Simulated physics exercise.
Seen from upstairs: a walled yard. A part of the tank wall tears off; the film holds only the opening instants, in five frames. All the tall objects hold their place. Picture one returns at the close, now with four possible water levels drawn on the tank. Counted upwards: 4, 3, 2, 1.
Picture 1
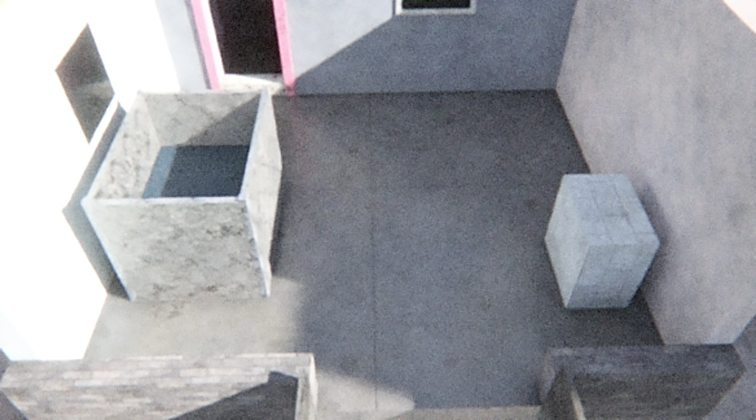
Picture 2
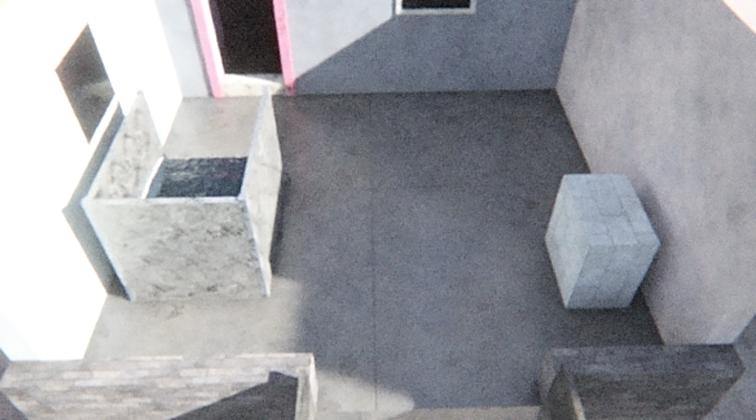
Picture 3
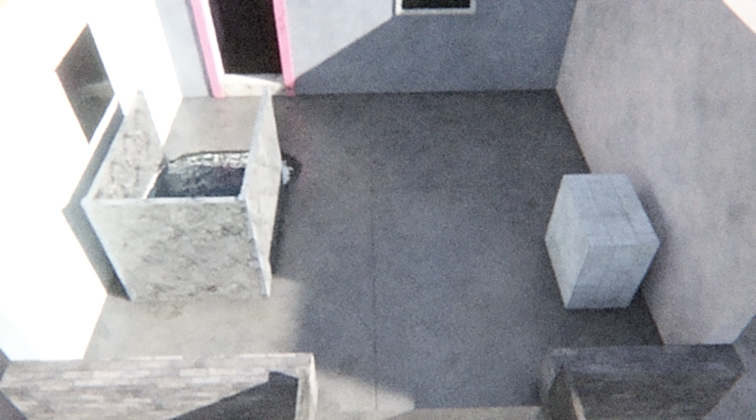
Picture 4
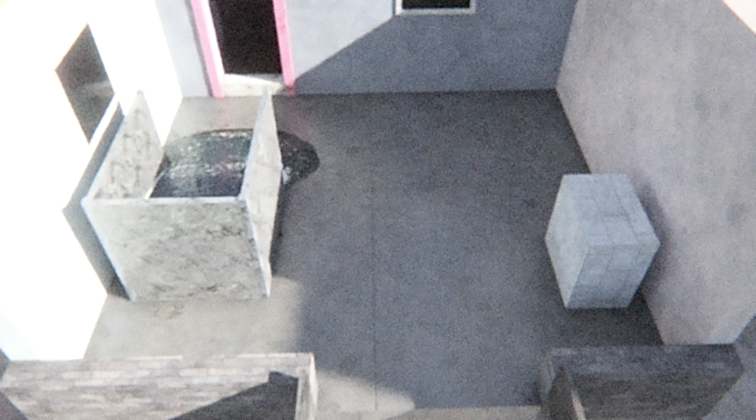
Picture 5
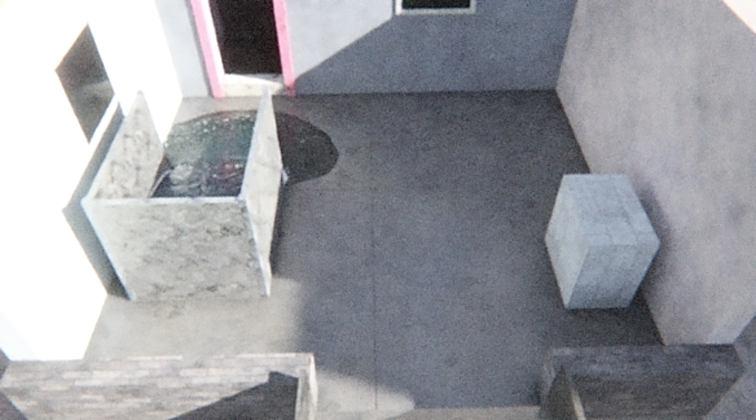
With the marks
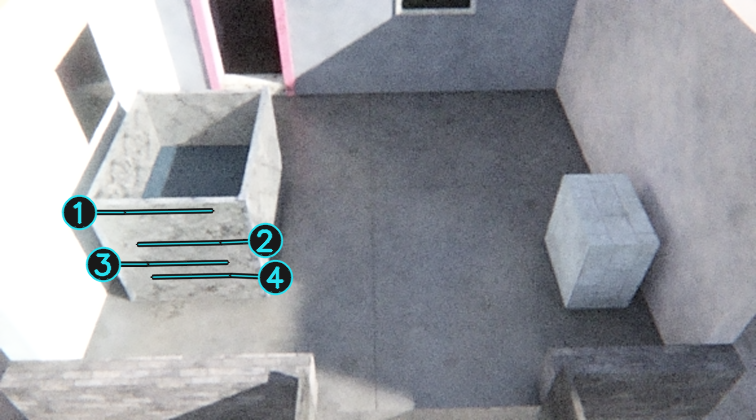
A walled yard with a pink doorway and a pale block lay still as the back side of a marbled tank vanished, and dark water spread out behind it and rightward across the ground.
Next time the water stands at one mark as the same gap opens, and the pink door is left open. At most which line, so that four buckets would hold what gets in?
4 is the one.
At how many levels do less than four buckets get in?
One.
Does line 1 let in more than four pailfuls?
Yes.
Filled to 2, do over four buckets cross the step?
Yes, that goes wrong.
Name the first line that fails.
That is line 3.
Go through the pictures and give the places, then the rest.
In the first frame, water in the tank at rest, its middle at (202, 193); foot of the pink doorway at (255, 95); open gate at (431, 347).
In the second frame, water covers 2 % of the ground, its front hidden from here.
In the third frame, water covers 4 % of the ground, its front hidden from here.
In the fourth frame, 8 % of the ground under water, visible out to (299, 151).
In the fifth frame, 13 % of the ground under water, visible out to (319, 142).
In cyan, 1 at (168, 211); 2 at (179, 243); 3 at (187, 263); 4 at (192, 276); from the bottom up 4, 3, 2, 1.
Choosing 1, dozens of bucketfuls pour in.
Choosing 2, dozens of bucketfuls pour in.
Choosing 3, about 9 bucketfuls get in.
Choosing 4, a splash gets over, under a bucket.
